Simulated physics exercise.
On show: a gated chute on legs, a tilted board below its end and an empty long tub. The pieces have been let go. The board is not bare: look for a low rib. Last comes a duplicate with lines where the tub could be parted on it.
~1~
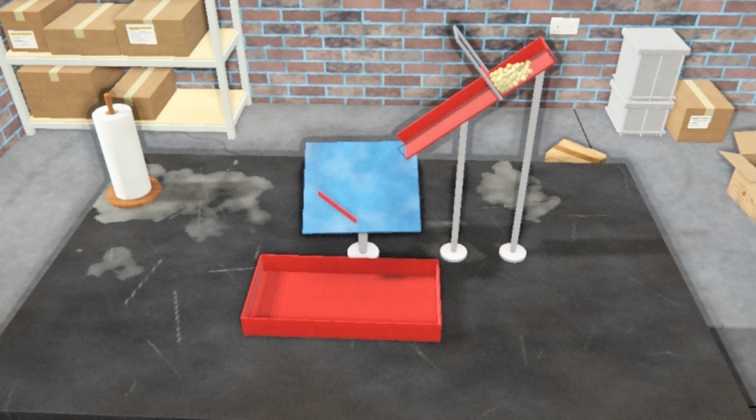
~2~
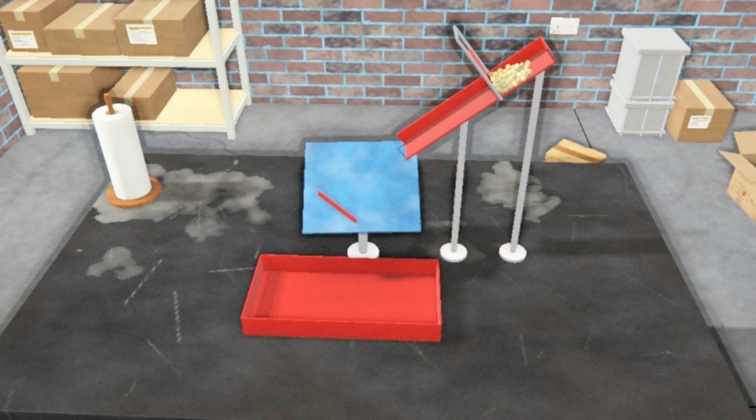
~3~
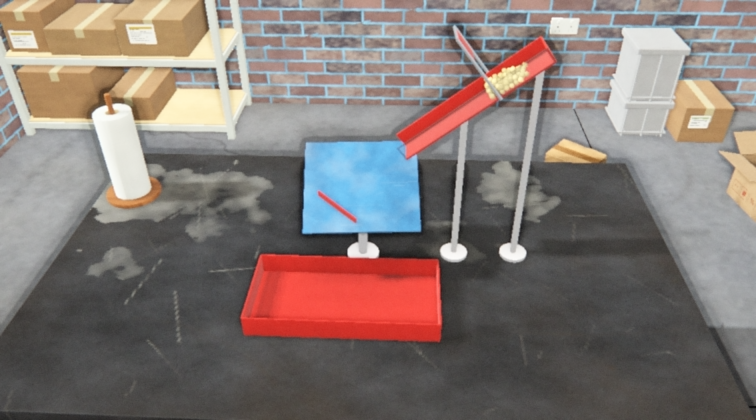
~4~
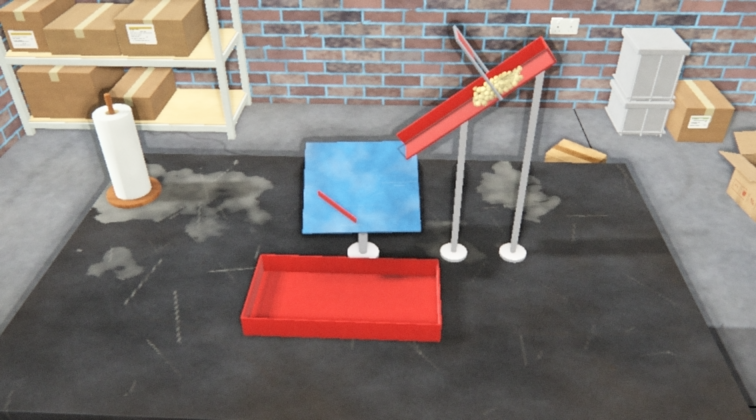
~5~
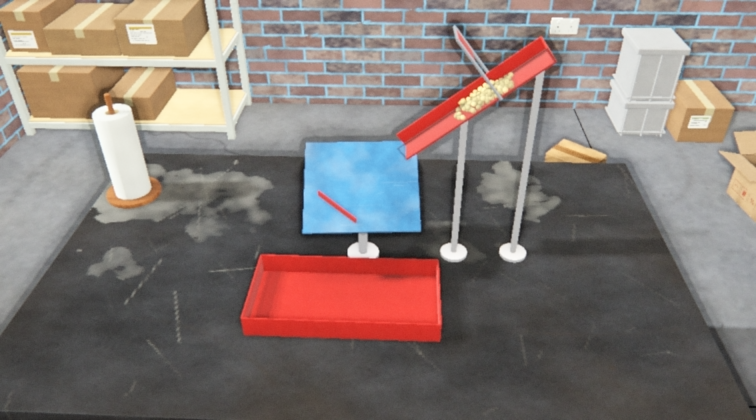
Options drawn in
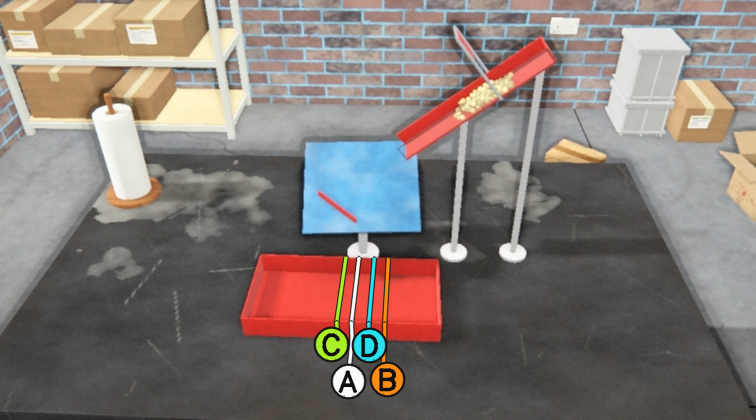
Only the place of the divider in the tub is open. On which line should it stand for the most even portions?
Use line D.
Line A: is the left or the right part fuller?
Right.
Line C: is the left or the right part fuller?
More lands on the right.
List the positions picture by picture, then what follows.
The first frame shows load behind the gate at (508, 78), soya beans; lip of the chute at (406, 153), sloping fairly steeply.
The second frame shows middle of the board at (361, 185), tilted fairly steeply; middle of its low edge at (362, 232); of its high edge at (361, 142).
The third frame shows front corners of the tub at (241, 318) and (441, 325), empty; front of the load at (489, 91).
The fourth frame shows middle of the load at (496, 91); its front at (475, 102), about a quarter of the way to the lip; rib from (318, 191) to (356, 219).
The fifth frame shows middle of the load at (483, 96); its front at (457, 116), about a third of the way to the lip.
On the marked copy, line A crosses the front rim at (351, 322); line B crosses the front rim at (384, 323); line C crosses the front rim at (336, 321); line D crosses the front rim at (368, 322).
Choosing A, of what is caught, about a quarter on the left of the divider, most on the right.
Choosing B, of what is caught, nearly all on the left of the divider, a small part on the right.
Choosing C, of what is caught, a small part on the left of the divider, most on the right.
Choosing D, of what is caught, about half on the left of the divider, about half on the right.
